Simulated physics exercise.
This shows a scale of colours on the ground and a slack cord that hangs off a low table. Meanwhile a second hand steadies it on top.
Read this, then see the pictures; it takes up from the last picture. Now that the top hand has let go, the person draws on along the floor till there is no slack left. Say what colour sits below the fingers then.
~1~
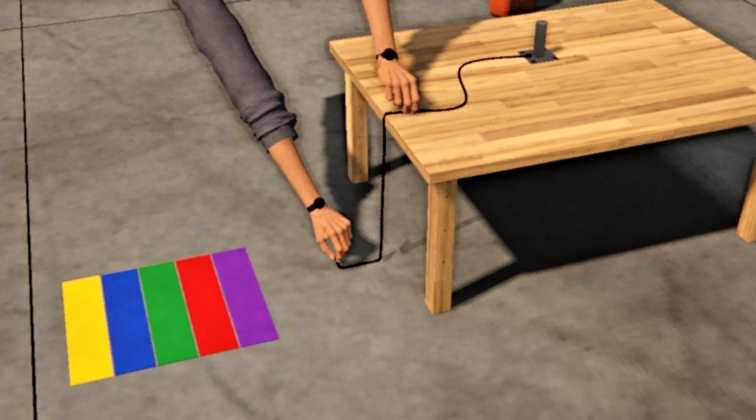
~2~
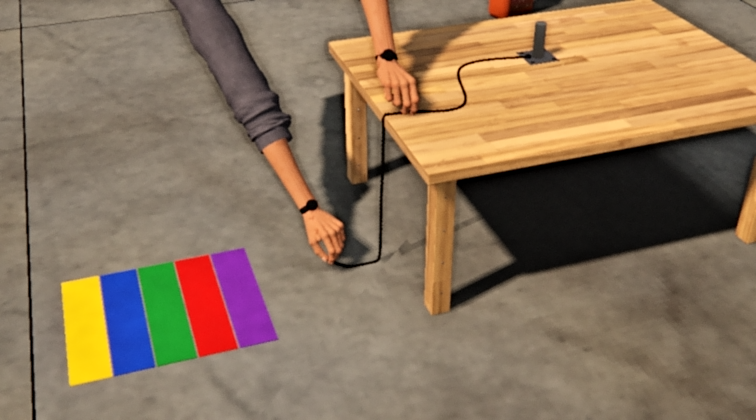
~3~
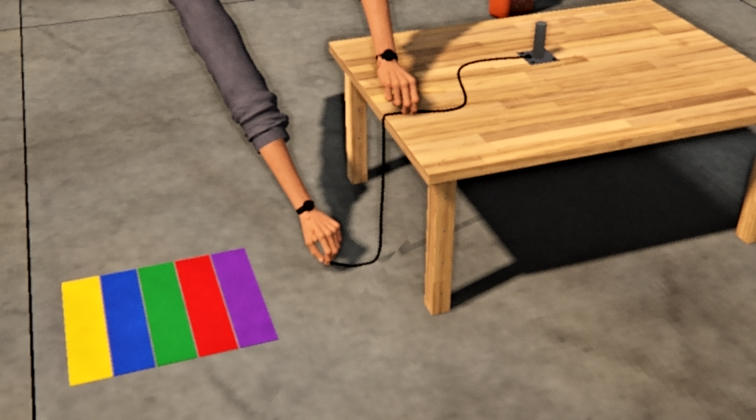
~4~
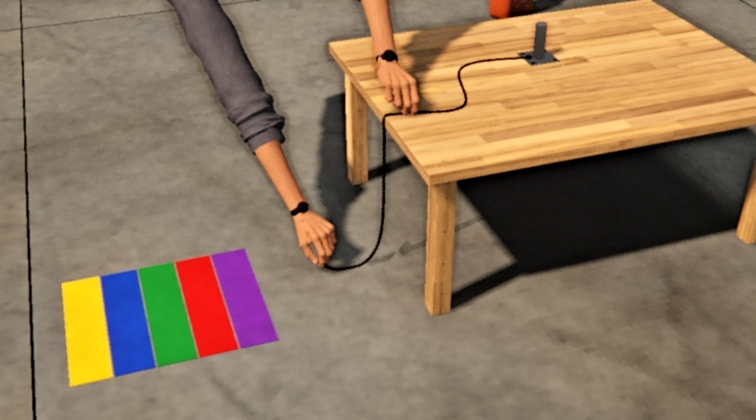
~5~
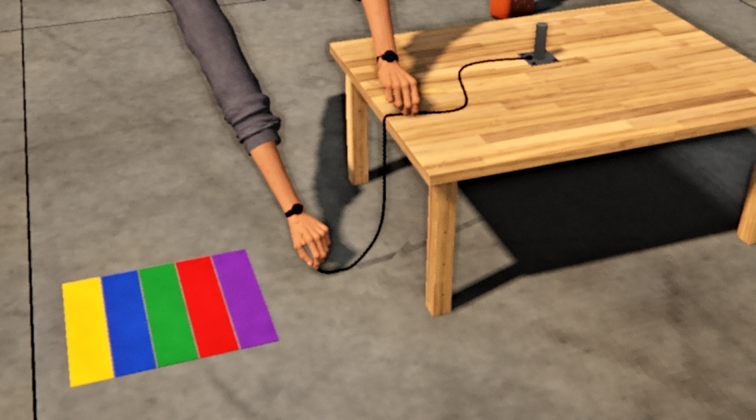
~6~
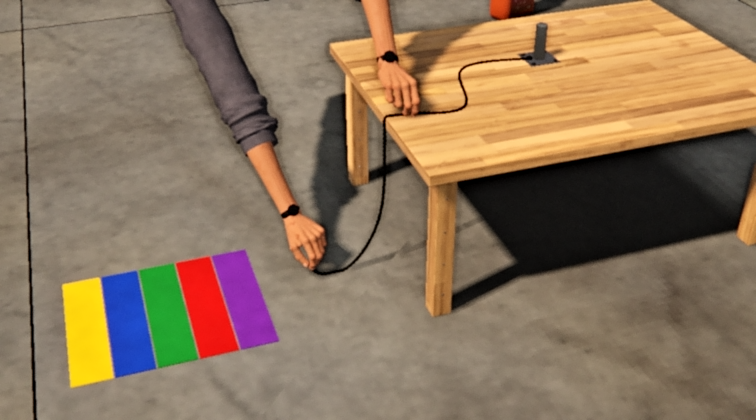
It is green.
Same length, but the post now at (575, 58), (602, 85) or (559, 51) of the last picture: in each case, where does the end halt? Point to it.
Approximate pixels in order: (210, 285), (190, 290), (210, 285).
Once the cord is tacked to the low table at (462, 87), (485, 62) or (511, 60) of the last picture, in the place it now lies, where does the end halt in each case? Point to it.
Readings in order - (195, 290), (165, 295), (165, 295).
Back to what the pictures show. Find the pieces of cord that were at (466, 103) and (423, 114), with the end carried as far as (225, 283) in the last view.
Around (412, 100) and around (377, 127).
Soon after, end near (225, 283); over purple.
After that, end near (185, 291); over red.
At the stop, end near (163, 295); over green. It halts on the green strip.
